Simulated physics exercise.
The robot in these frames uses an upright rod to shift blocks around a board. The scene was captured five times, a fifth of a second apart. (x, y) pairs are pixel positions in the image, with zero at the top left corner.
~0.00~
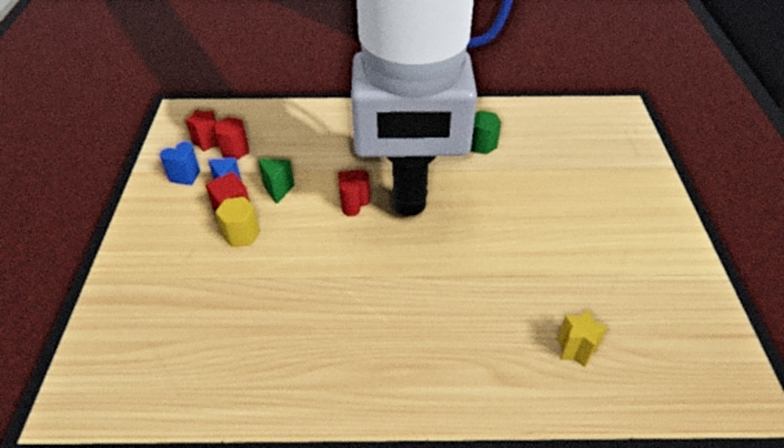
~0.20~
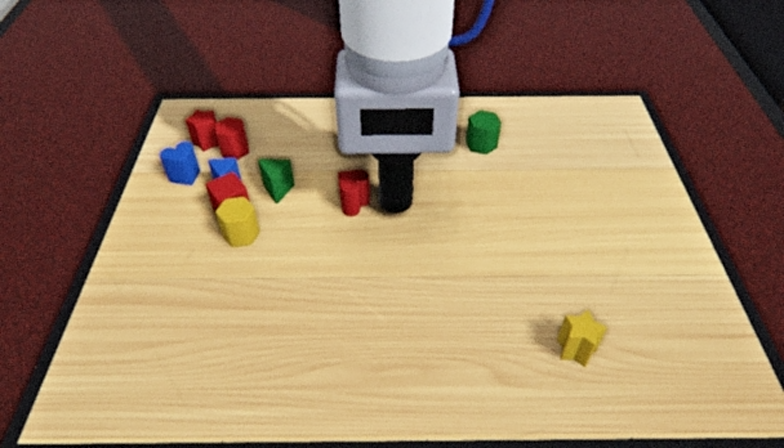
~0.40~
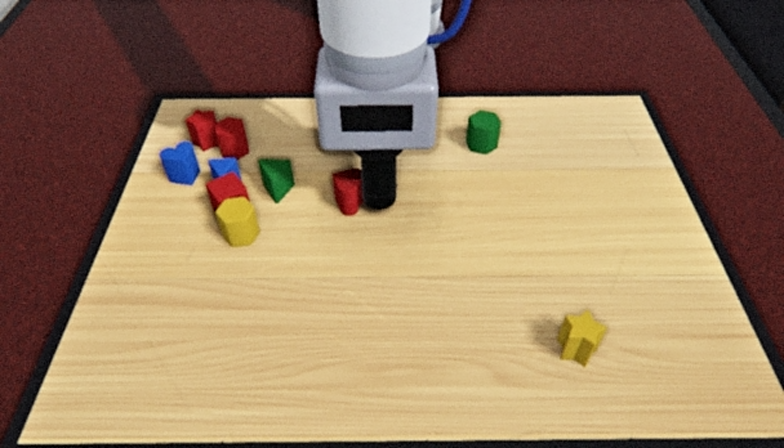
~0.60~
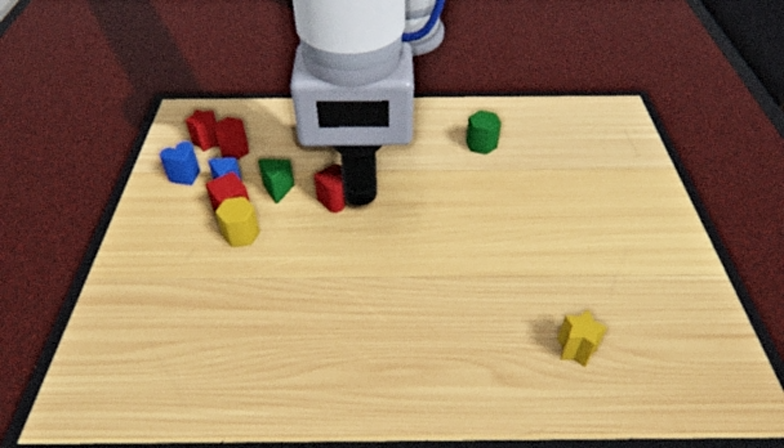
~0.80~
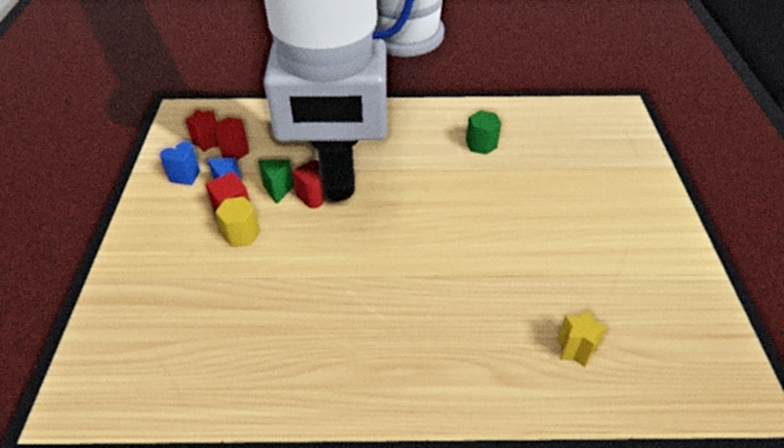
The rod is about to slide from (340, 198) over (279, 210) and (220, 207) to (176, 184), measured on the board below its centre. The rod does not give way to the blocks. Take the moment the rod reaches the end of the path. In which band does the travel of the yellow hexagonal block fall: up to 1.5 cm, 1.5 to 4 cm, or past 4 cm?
Moves under 1.5 cm.
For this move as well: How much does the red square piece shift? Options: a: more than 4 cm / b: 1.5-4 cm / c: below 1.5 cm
I'll go with a - more than 4 cm.
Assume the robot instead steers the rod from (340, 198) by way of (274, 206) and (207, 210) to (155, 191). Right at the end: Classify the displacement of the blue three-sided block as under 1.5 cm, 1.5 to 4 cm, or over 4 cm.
Displaced 1.5 to 4 cm.
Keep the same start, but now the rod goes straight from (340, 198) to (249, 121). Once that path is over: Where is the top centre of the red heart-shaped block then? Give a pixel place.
Its top middle is near (290, 166).
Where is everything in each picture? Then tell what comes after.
The first picture shows rod tip at (410, 205); block tops, blue heart-shaped block at (177, 151); red star block at (201, 117); red square piece at (226, 185); yellow hexagonal block at (235, 209); red heart-shaped block at (352, 178).
The second picture shows rod at (396, 202); blocks unchanged.
The third picture shows rod at (380, 199); red heart-shaped block at (348, 178).
The fourth picture shows rod at (361, 195); red heart-shaped block at (331, 175).
The fifth picture shows rod at (339, 191); blue heart-shaped block at (177, 151); red star block at (201, 117); red square piece at (226, 185); yellow hexagonal block at (235, 209); red heart-shaped block at (309, 171).
On the path given first. One third of the way, rod at (277, 203); red square piece at (221, 186); red heart-shaped block at (252, 174), turned 25° clockwise.
Two thirds of the way, rod at (217, 199); red square piece at (173, 188), turned 40° anticlockwise; yellow hexagonal block at (225, 213), turned 35° anticlockwise; red heart-shaped block at (212, 162), turned 75° clockwise.
At the end, rod at (174, 176); blue heart-shaped block at (170, 139), turned 15° anticlockwise; red star block in place; red square piece at (157, 186), turned 105° anticlockwise; yellow hexagonal block at (225, 213), turned 35° anticlockwise; red heart-shaped block at (205, 151), turned 120° clockwise.
